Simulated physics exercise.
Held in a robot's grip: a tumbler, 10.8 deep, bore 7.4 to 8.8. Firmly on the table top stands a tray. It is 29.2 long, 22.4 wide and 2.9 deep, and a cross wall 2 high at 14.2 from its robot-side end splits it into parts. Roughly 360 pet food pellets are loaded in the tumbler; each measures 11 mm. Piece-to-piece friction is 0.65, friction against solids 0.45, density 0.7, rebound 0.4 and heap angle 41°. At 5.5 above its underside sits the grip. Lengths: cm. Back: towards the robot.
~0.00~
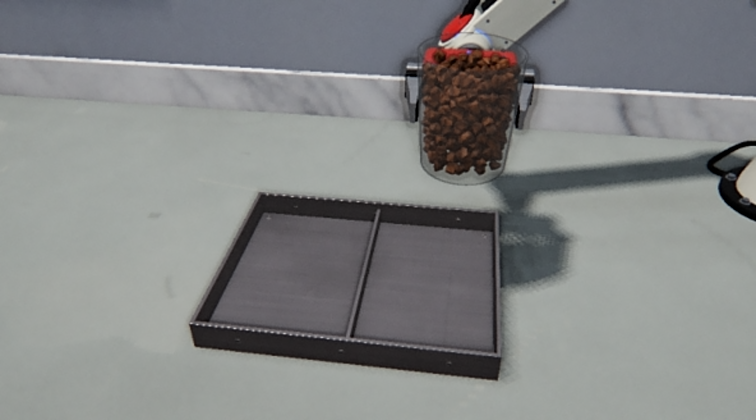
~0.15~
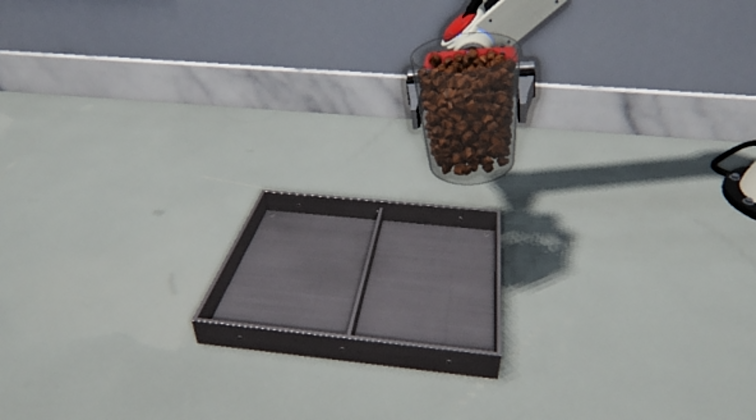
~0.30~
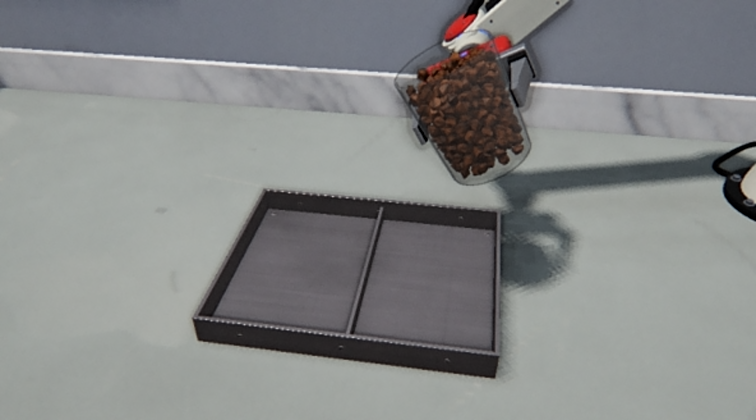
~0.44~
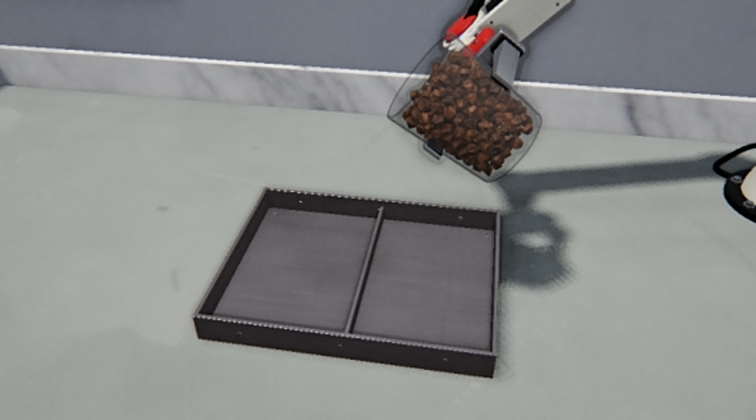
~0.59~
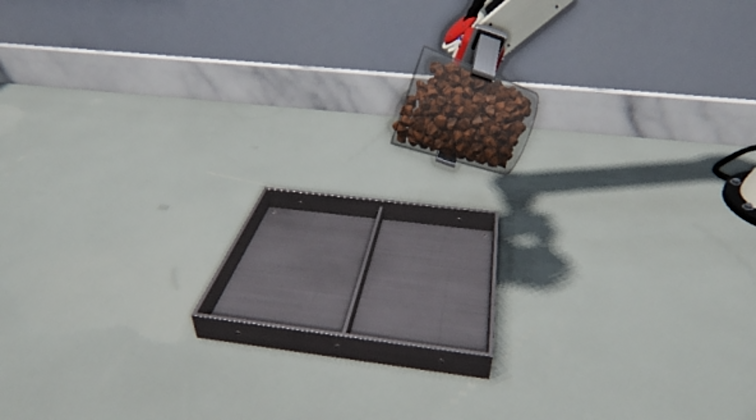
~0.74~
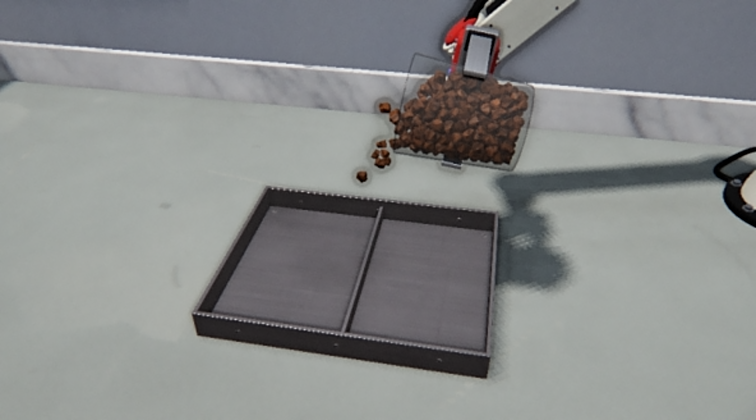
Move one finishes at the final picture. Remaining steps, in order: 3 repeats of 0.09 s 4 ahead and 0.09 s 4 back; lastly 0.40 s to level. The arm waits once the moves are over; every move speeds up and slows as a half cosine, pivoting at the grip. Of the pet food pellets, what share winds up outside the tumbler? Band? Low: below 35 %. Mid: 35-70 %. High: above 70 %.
High.
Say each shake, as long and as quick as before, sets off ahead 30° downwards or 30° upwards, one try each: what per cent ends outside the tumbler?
55 and 95 %.
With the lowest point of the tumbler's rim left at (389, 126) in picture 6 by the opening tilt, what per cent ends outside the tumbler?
Estimate: About 50 per cent.
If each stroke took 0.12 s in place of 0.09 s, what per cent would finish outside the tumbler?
Roughly 70 percent would.
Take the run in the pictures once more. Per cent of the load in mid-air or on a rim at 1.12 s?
About 16 per cent.
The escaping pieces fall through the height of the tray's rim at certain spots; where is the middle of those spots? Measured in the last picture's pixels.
Their middle lies around (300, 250).
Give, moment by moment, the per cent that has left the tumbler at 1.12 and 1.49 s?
About 65, 85.
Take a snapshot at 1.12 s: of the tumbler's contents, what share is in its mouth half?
Something like 80 percent sits in that half.
By 1.12 s, tilted 82° forward, highest piece 22 above the table; 174 in the far-side part, 121 in the tumbler, 9 in the robot-side part, 56 in flight or on a rim.
By 1.49 s, tilted 37° forward, highest piece 24 above the table; 268 in the far-side part, 61 in the tumbler, 24 in the robot-side part, 2 on the table or floor, 5 in flight or on a rim.
By 1.88 s, level, highest piece 21 above the table; 273 in the far-side part, 61 in the tumbler, 24 in the robot-side part, 2 on the table or floor.
By 2.93 s, level, highest piece 21 above the table; 273 in the far-side part, 61 in the tumbler, 24 in the robot-side part, 2 on the table or floor.
Final count, 273 in the far-side part, 61 in the tumbler, 24 in the robot-side part, 2 on the table or floor. That is 83 % outside the tumbler.
